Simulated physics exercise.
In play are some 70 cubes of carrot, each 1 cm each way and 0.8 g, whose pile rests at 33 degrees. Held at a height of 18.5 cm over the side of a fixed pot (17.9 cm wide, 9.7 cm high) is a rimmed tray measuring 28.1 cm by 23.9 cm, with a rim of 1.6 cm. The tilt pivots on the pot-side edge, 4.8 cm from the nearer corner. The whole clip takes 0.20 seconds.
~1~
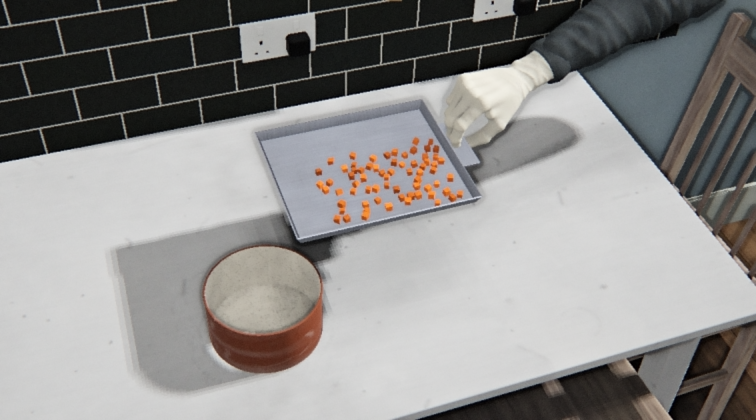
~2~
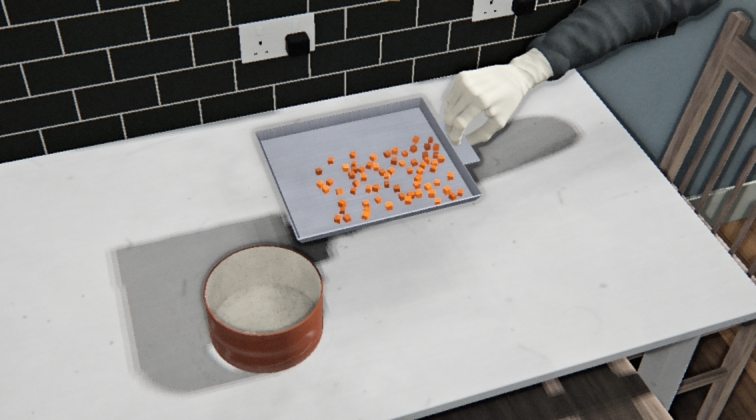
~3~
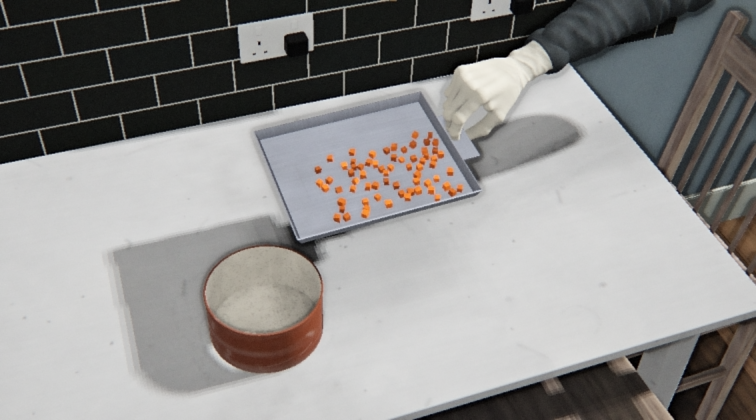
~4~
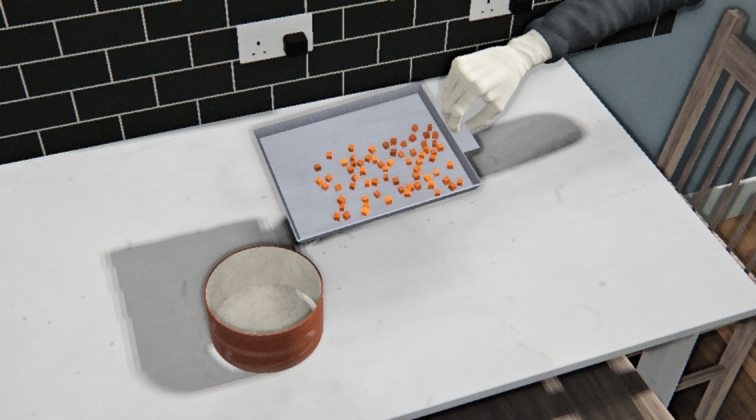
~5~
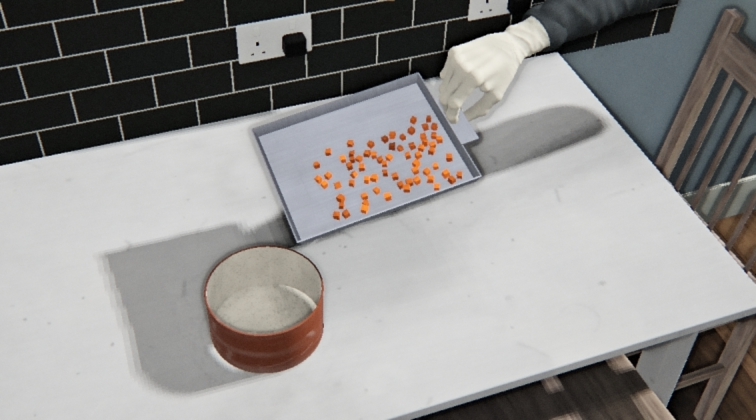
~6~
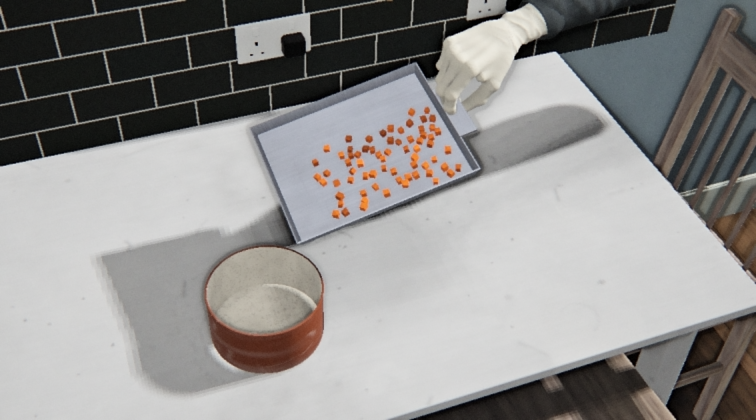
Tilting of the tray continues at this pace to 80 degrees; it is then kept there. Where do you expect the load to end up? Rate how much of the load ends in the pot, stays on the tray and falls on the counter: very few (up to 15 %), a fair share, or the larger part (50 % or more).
Pot: The larger part; tray: Very few; counter: Very few.
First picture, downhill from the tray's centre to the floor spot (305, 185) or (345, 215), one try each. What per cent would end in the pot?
That would be close to 50 per cent, then close to 70 per cent.
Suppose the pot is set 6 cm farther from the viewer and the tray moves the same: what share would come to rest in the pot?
Near 60 per cent in that case.
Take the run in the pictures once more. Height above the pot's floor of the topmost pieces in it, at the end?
I'd put it at close to 2.0 centimetres.
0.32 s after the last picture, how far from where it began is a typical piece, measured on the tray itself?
By then it sits near 2 cm from where it began.
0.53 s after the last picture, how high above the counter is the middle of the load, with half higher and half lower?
Height: Around 20 cm.
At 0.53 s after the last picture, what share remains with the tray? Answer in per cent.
Around 90 percent.
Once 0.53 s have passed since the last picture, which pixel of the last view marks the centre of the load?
(297, 226) or thereabouts.
Then, 0.32 s after the last picture, tilt 46 degrees; the tray holds 100 %, the pot 0 %.
Then, 0.53 s after the last picture, tilt 68 degrees; the tray holds 90 %, the pot 0 %.
Then, 0.86 s after the last picture, tilt 80 degrees; the tray holds 5 %, the pot 95 %.
In the end, pot 100 %, tray 0 %, counter 0 %.
